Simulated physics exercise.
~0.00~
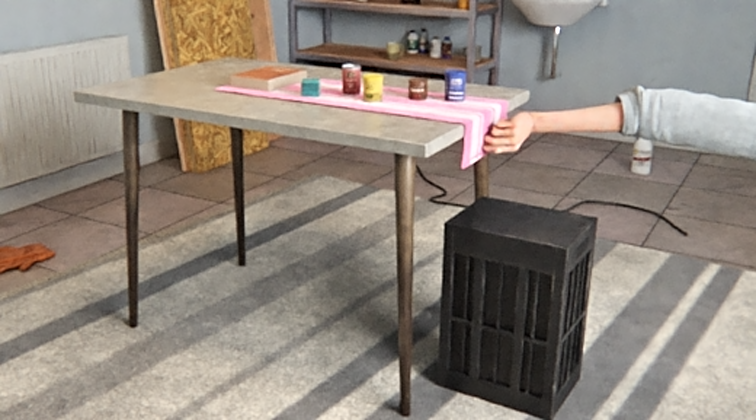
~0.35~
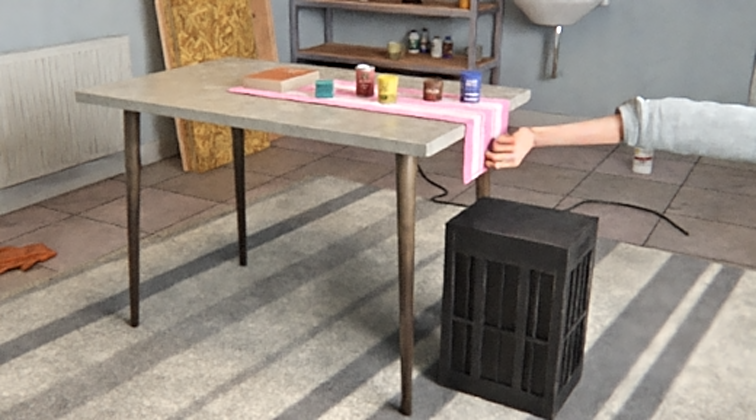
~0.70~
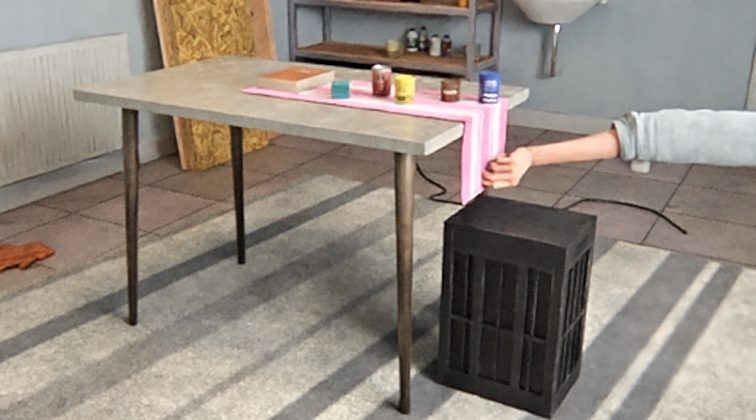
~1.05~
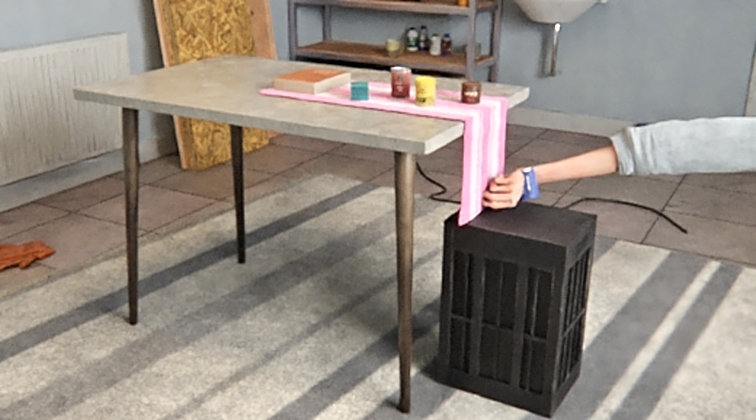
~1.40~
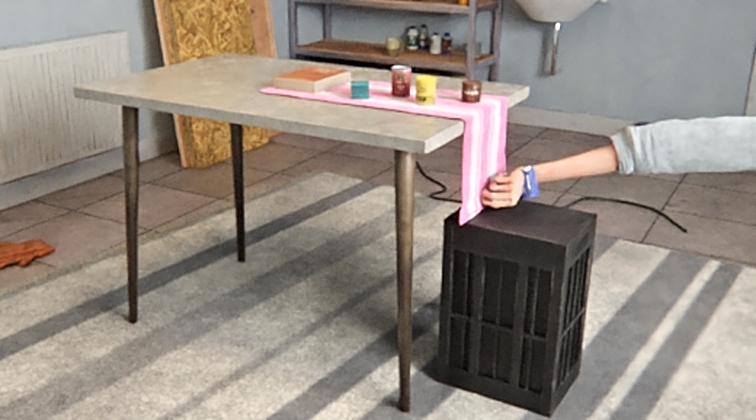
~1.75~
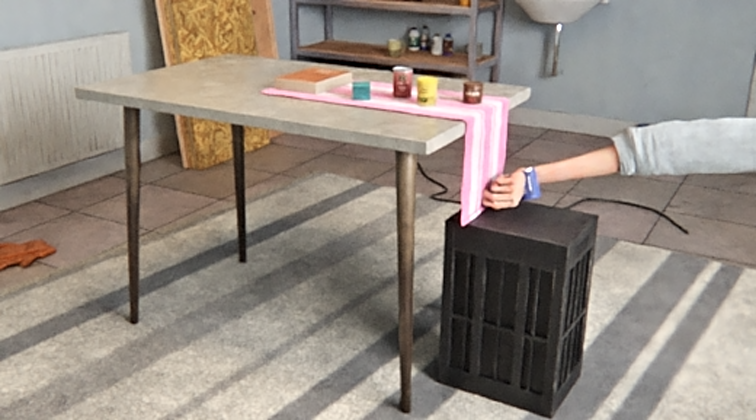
In a room with a tiled floor and a grey rug, a hand drew a pink runner down over a table's edge, carrying small pots and cans right. The blue can went over, ending against the wrist, and the hem stopped on a black crate.
